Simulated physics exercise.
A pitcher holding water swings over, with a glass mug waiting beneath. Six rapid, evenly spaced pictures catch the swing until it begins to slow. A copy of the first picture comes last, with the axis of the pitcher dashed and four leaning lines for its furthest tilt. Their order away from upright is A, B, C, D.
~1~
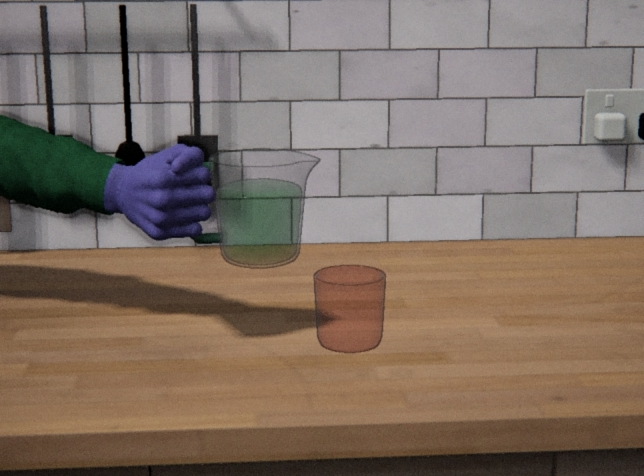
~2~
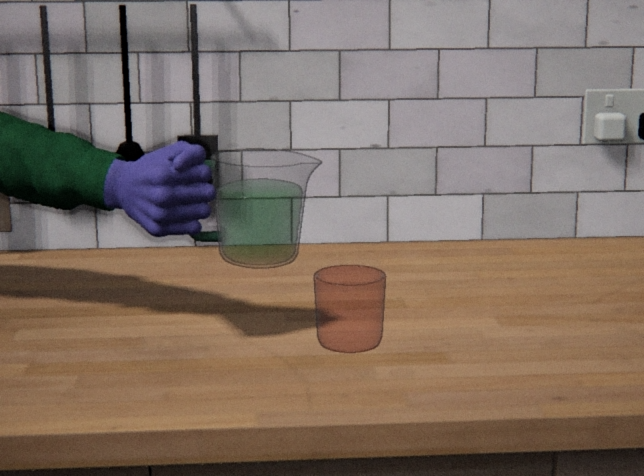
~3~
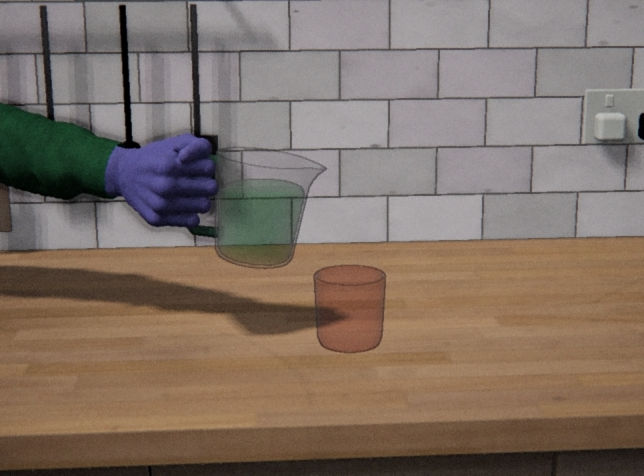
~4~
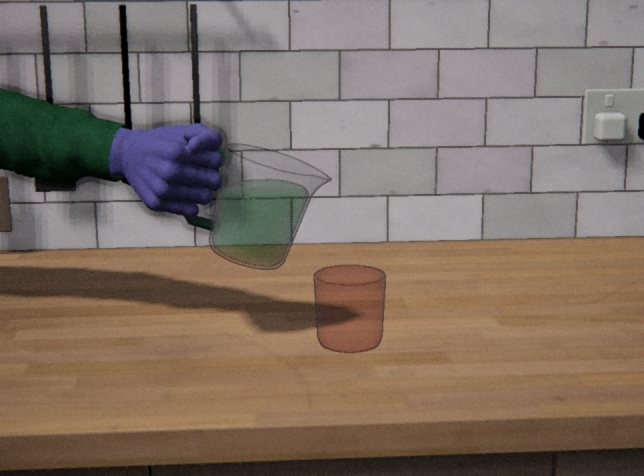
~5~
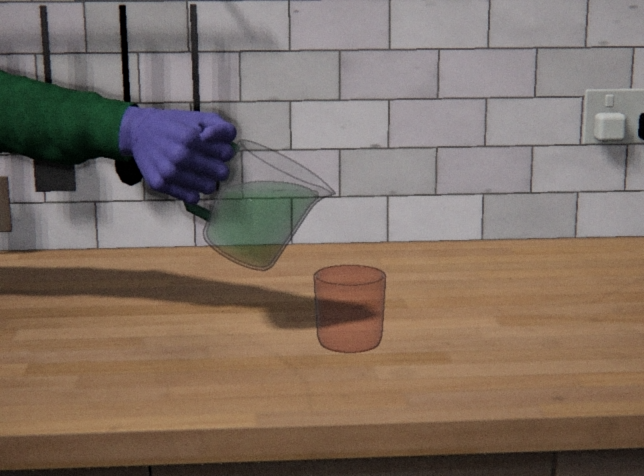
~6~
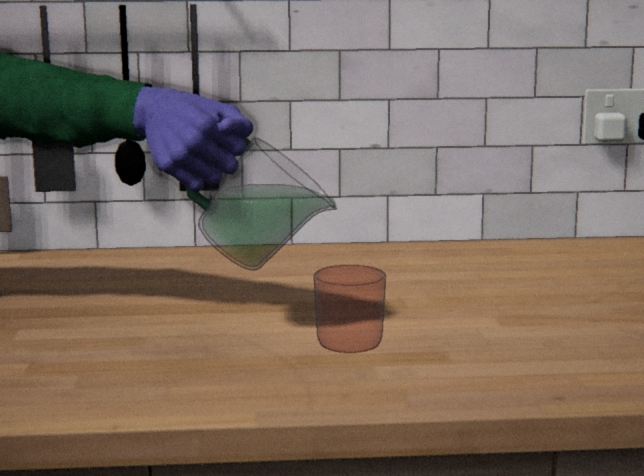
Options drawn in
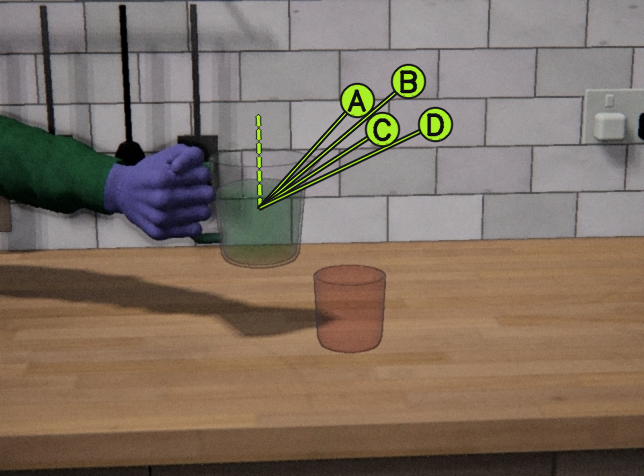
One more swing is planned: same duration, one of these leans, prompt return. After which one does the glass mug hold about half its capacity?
The answer is line C.
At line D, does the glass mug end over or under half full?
Over.
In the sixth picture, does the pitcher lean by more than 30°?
Yes, it does.
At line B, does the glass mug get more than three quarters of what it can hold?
No, it does not.
On the marked copy, A at (346, 112); B at (395, 92); C at (367, 138); D at (420, 131).
For line A, the glass mug ends with about 16 % of what it can hold.
For line B, the glass mug ends with about 32 % of what it can hold.
For line C, the glass mug ends with about 51 % of what it can hold.
For line D, the glass mug ends with about 71 % of what it can hold; 3 % of the water is spilt.
